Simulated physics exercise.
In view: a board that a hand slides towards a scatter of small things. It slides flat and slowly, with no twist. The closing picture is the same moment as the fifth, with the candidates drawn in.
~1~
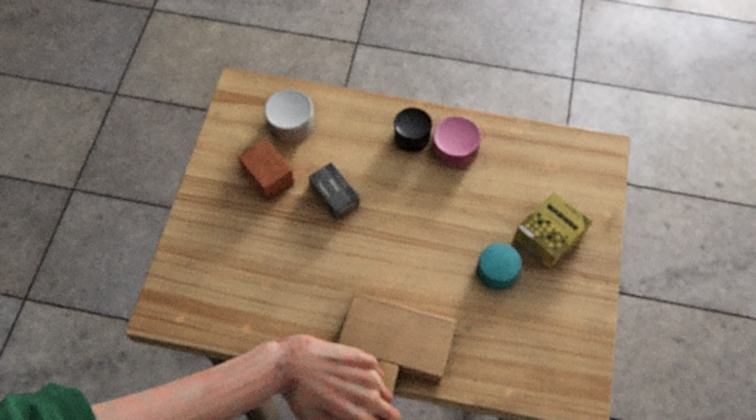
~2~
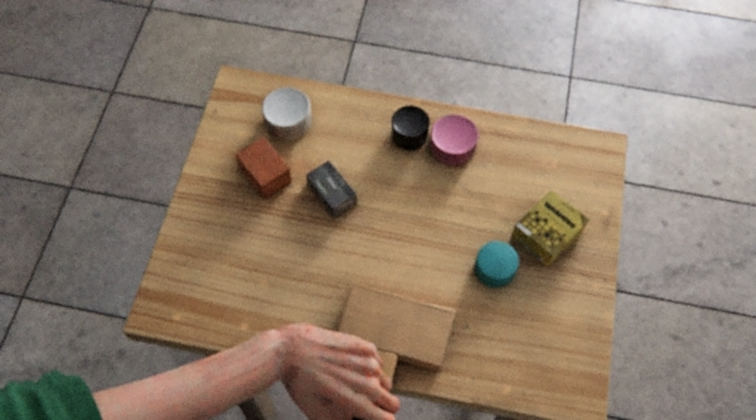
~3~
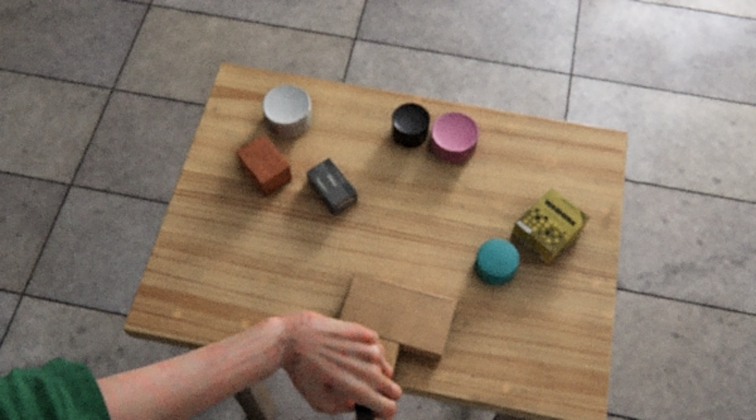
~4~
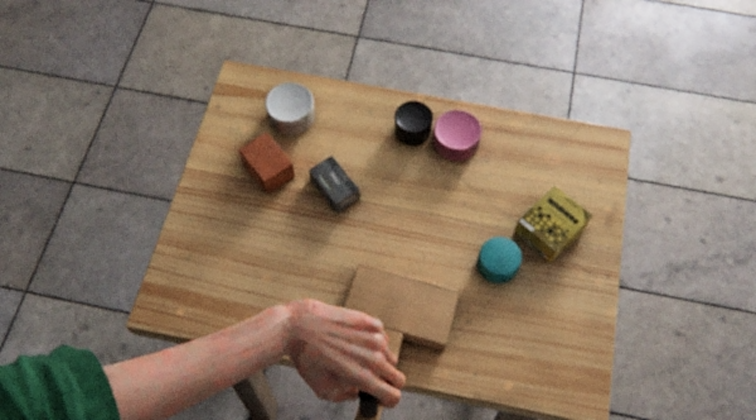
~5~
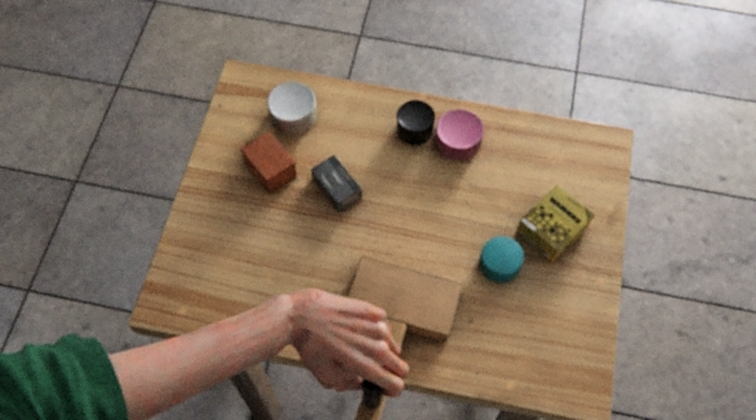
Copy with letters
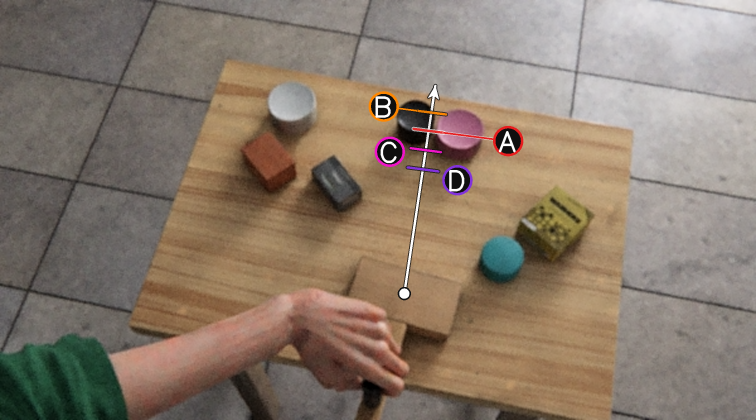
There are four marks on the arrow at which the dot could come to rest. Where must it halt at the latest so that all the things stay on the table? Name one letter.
Stop at A.
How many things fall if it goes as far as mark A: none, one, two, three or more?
In all, none.
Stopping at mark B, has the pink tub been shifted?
By then, yes.
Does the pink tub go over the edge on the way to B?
Yes.
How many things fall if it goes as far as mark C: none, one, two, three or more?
In all, none.
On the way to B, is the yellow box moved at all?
No.
On the marked copy, A at (429, 131); B at (431, 112); C at (426, 150); D at (423, 169); the arrow from (404, 294) to (435, 86); the white dot at (404, 294).
Taking A. A third of the way, board (413, 235); black jar (416, 123); pink tub (459, 135).
Two thirds of the way, board (422, 178); black jar (416, 123); pink tub (459, 135).
When it is over, board (428, 136); pink tub (467, 102); black jar (424, 95); nothing has fallen.
As for the rest, B drops the black jar and pink tub; C is safe but short; D is safe but short.
